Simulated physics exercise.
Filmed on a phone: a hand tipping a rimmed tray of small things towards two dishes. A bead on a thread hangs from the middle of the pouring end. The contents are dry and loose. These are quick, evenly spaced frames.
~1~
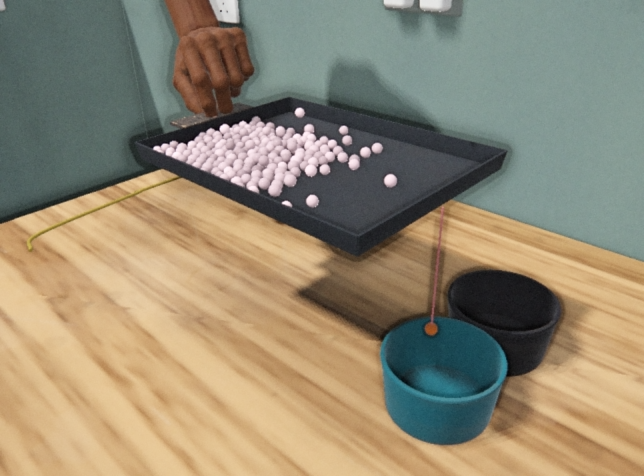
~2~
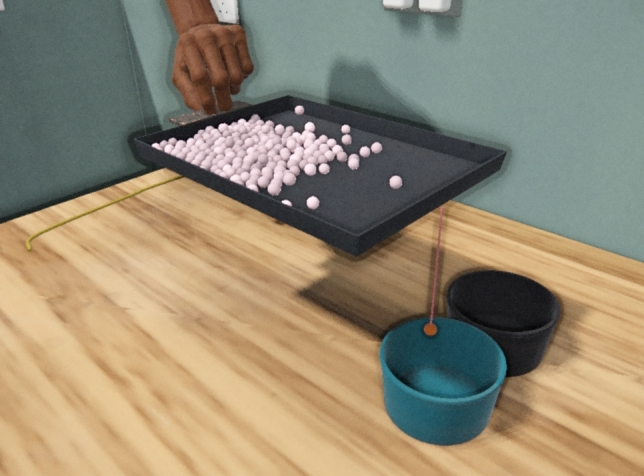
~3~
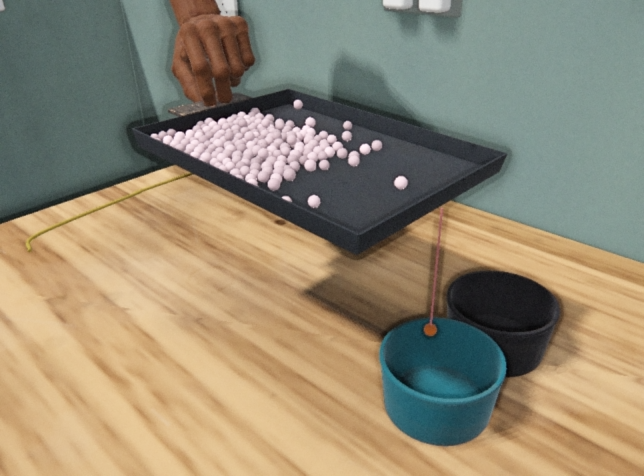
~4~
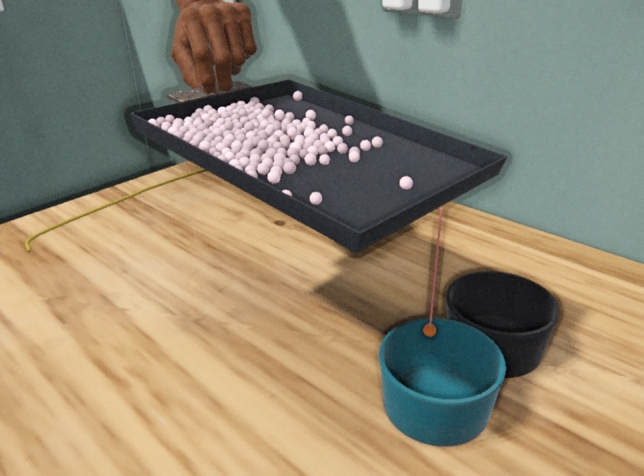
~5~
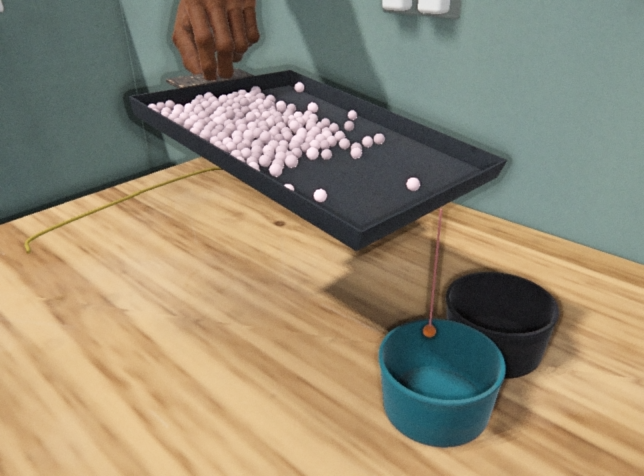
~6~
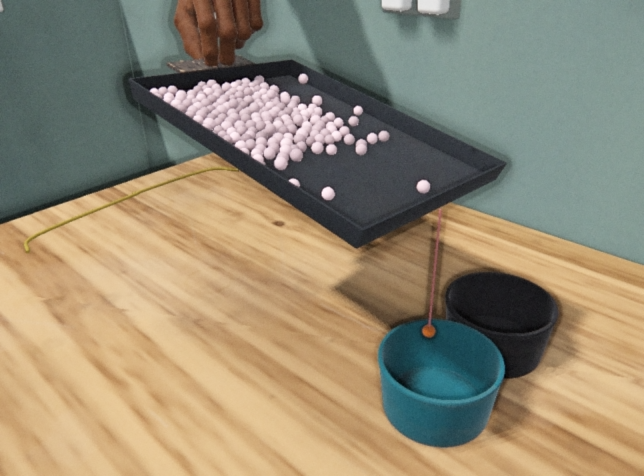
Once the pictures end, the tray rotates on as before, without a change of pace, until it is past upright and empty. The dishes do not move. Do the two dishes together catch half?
They take more than half between them.
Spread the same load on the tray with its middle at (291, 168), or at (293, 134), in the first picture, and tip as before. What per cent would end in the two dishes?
The first gives 80 %, the second 90 %.
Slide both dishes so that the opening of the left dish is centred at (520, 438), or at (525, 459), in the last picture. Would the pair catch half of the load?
In turn: The smaller part; not half.
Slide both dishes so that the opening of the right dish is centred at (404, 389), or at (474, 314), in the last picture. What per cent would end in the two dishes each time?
Roughly 0 per cent, and 70 per cent.
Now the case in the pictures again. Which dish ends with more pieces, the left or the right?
It is the dish on the right.
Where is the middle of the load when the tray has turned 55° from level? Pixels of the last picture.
At about (464, 171).
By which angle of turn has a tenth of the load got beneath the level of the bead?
Near 50 degrees.
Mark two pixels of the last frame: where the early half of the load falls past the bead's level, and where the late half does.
Around (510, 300) and then (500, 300).
Shortly afterwards, tray tipped steeply; the bulk on the tray; only a few in the left dish; a little in the right dish; only a few outside both; a little in the air.
Next, tray tipped right over; near a quarter on the tray; a little in the left dish; near a third in the right dish; a little outside both; near a quarter in the air.
Some moments later, tray tipped past a quarter turn; a little in the left dish; the bulk in the right dish; a little outside both.
In the end, tray tipped past a quarter turn; a little in the left dish; the bulk in the right dish; a little outside both.
